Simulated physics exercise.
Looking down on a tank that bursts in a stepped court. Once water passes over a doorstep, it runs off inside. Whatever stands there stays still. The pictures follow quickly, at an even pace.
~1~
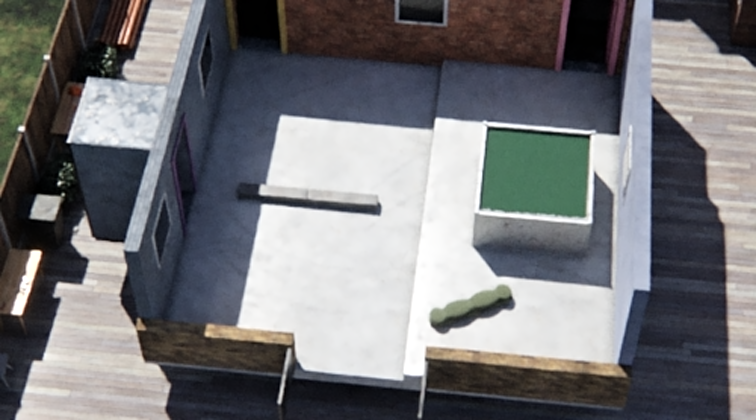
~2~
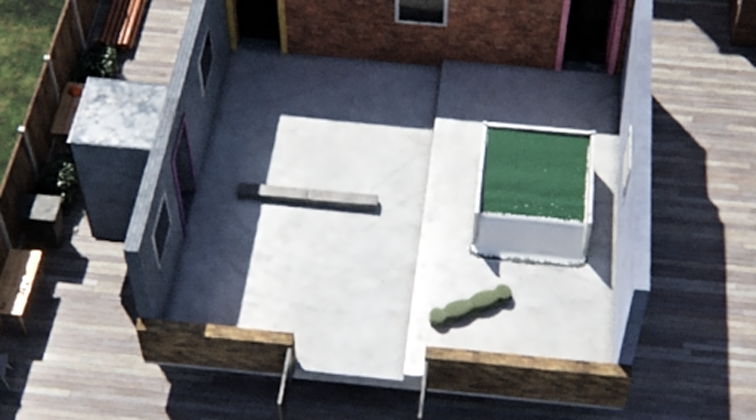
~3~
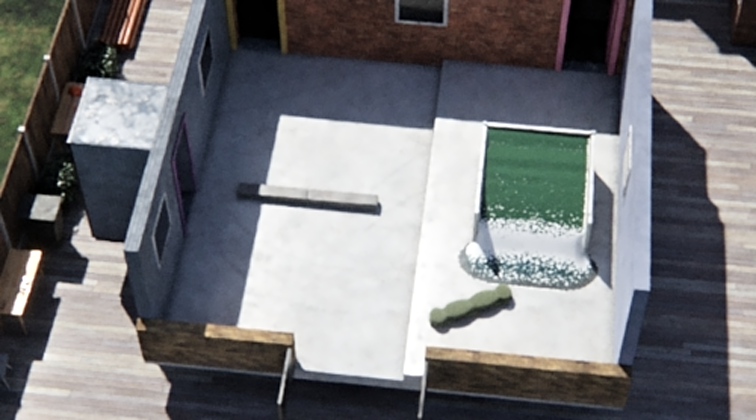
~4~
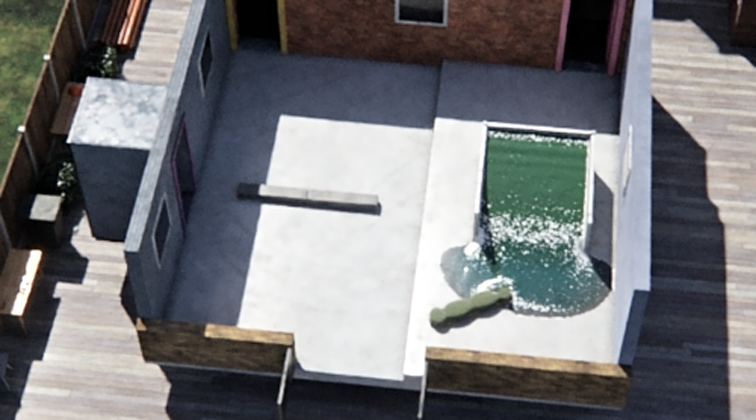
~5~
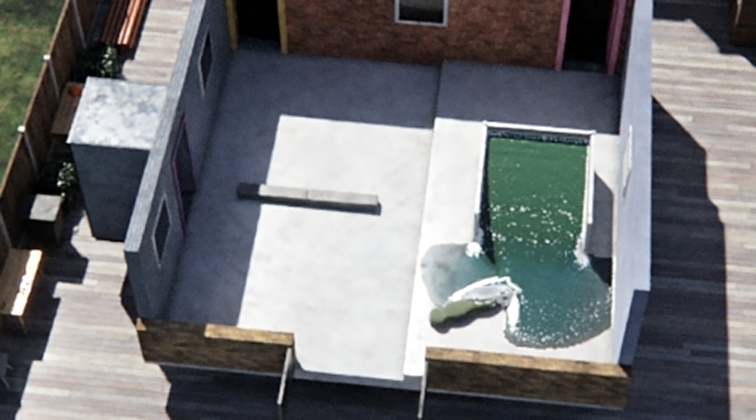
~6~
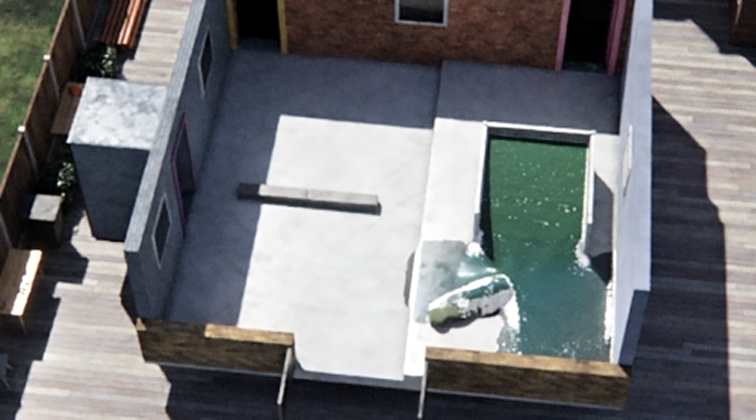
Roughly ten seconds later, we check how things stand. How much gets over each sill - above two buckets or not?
One by one: The yellow door is going to be at or under the line. The purple door is going to be over the line. The pink door is going to be over the line.
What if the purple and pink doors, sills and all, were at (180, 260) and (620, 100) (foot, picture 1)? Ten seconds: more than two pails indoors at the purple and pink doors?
Result: Purple door goes past the limit, pink door goes past the limit.
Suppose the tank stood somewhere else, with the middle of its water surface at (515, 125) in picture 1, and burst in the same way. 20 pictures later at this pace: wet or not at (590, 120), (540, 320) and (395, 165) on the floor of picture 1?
In turn: Clear, flooded, no water.
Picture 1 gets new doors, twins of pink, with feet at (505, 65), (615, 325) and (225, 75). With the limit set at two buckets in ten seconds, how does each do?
Stays within it; exceeds it; stays within it.
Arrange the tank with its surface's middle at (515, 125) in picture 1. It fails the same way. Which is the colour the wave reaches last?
The yellow one comes last.
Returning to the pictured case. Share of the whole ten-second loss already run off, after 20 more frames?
I get 30 percent.
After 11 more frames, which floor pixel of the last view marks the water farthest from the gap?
I'd go with roughly (190, 346).
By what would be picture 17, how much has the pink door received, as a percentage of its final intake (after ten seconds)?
Result: 0 % of the ten-second total.
A moment on, water covers 20 % of the floor; the yellow door not reached, the purple door not reached, the pink door not reached.
Next, water covers 30 % of the floor; the yellow door not reached, the purple door not reached, the pink door not reached.
Then, water covers 40 % of the floor; the yellow door not reached, the purple door not reached, the pink door not reached.
Later, water covers 60 % of the floor; the yellow door not reached, the purple door under two buckets in, the pink door over two buckets in.
In the end, water covers 85 % of the floor; the yellow door wet at the sill, nothing in, the purple door over two buckets in, the pink door far over two buckets in.
